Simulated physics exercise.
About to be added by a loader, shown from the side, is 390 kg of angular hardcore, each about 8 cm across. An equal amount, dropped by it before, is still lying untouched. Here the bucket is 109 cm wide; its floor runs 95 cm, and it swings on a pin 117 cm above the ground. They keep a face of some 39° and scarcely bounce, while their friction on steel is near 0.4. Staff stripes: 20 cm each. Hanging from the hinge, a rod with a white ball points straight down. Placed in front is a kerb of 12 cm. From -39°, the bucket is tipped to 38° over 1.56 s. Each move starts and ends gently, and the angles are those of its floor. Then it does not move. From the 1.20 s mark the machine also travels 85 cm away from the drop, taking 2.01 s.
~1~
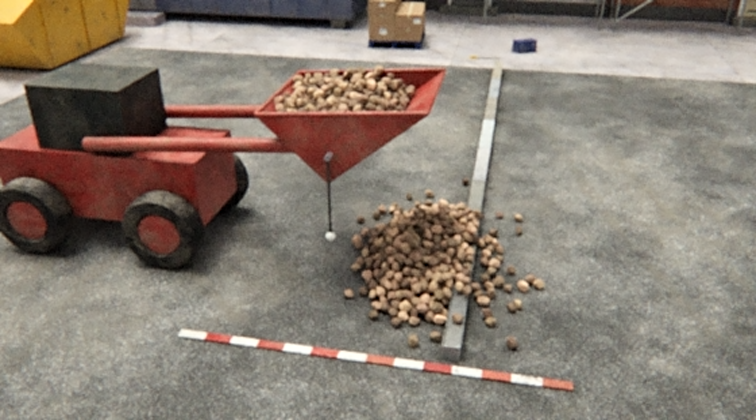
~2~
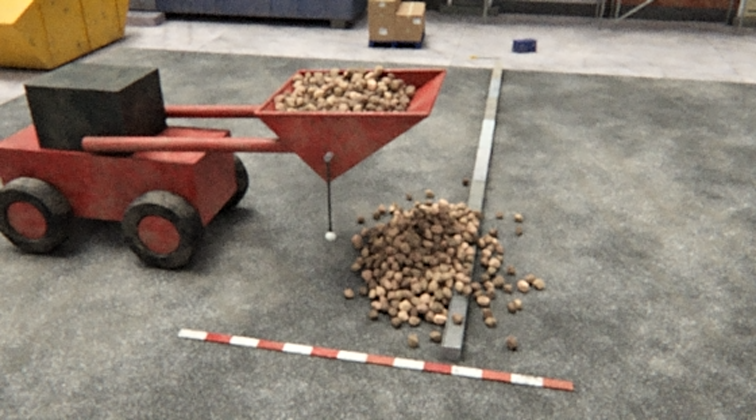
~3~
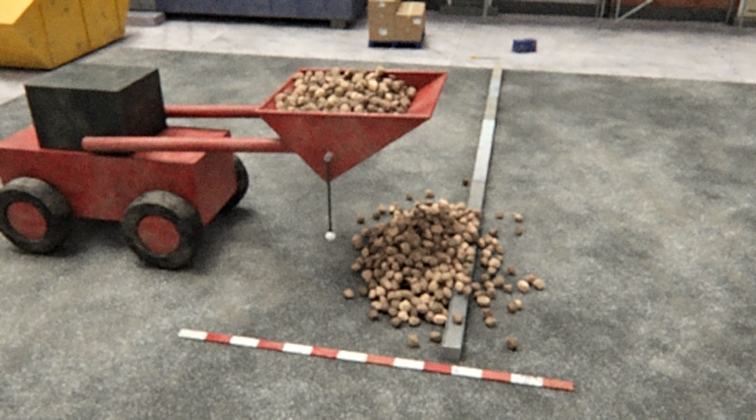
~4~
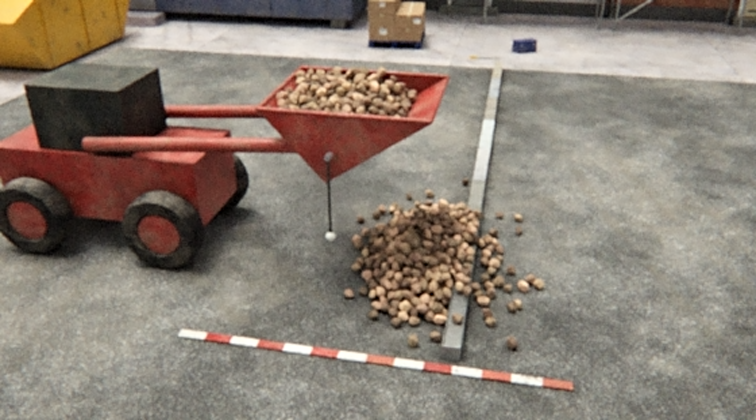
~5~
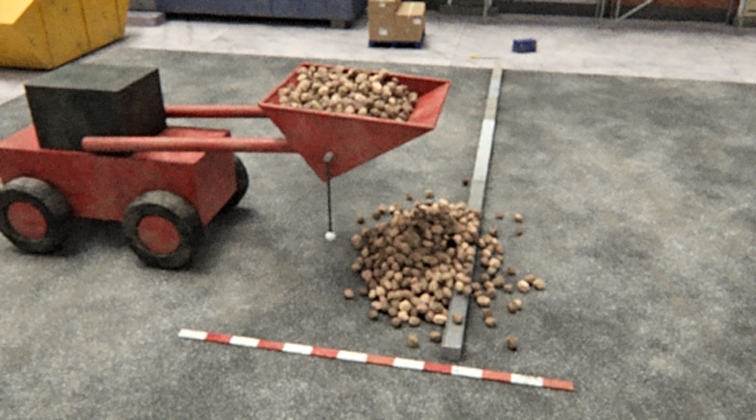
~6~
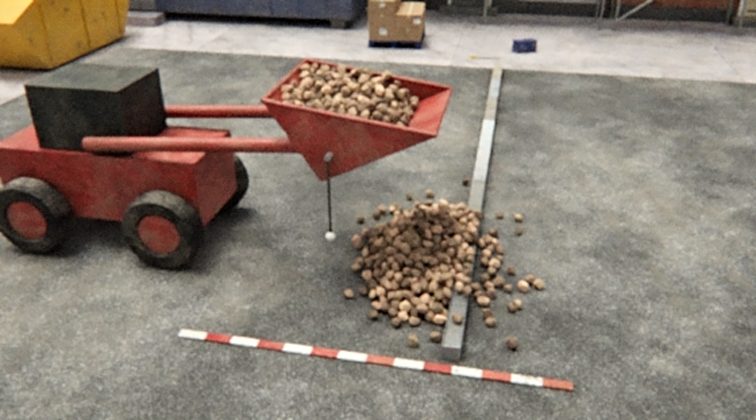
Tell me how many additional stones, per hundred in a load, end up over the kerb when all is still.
Some 20 in every hundred.
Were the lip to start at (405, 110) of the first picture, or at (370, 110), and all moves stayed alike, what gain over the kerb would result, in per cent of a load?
Roughly 5 and 0 per cent, in that order.
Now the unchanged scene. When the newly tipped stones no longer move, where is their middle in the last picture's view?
I'd put their centre close to (421, 242).
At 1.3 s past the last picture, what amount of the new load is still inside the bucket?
It holds some 50 percent.
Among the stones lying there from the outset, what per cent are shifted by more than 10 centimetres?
I'd say roughly 5 per cent of them.
Then, 0.8 s after the last picture the floor is at 26°; in per cent of one load, 100 in the bucket, 95 on this side of the kerb, 5 over the kerb; the foremost stones are at (522, 278).
Then, 1.3 s after the last picture the floor is at 38°; in per cent of one load, 52 in the bucket, 142 on this side of the kerb, 6 over the kerb; the foremost stones are at (522, 278).
Then, 3.3 s after the last picture the floor is at 38°; in per cent of one load, 0 in the bucket, 174 on this side of the kerb, 26 over the kerb; the foremost stones are at (571, 271).
Then, 5.9 s after the last picture the floor is at 38°; in per cent of one load, 0 in the bucket, 174 on this side of the kerb, 26 over the kerb; the foremost stones are at (571, 271). Net gain over the kerb, 20.
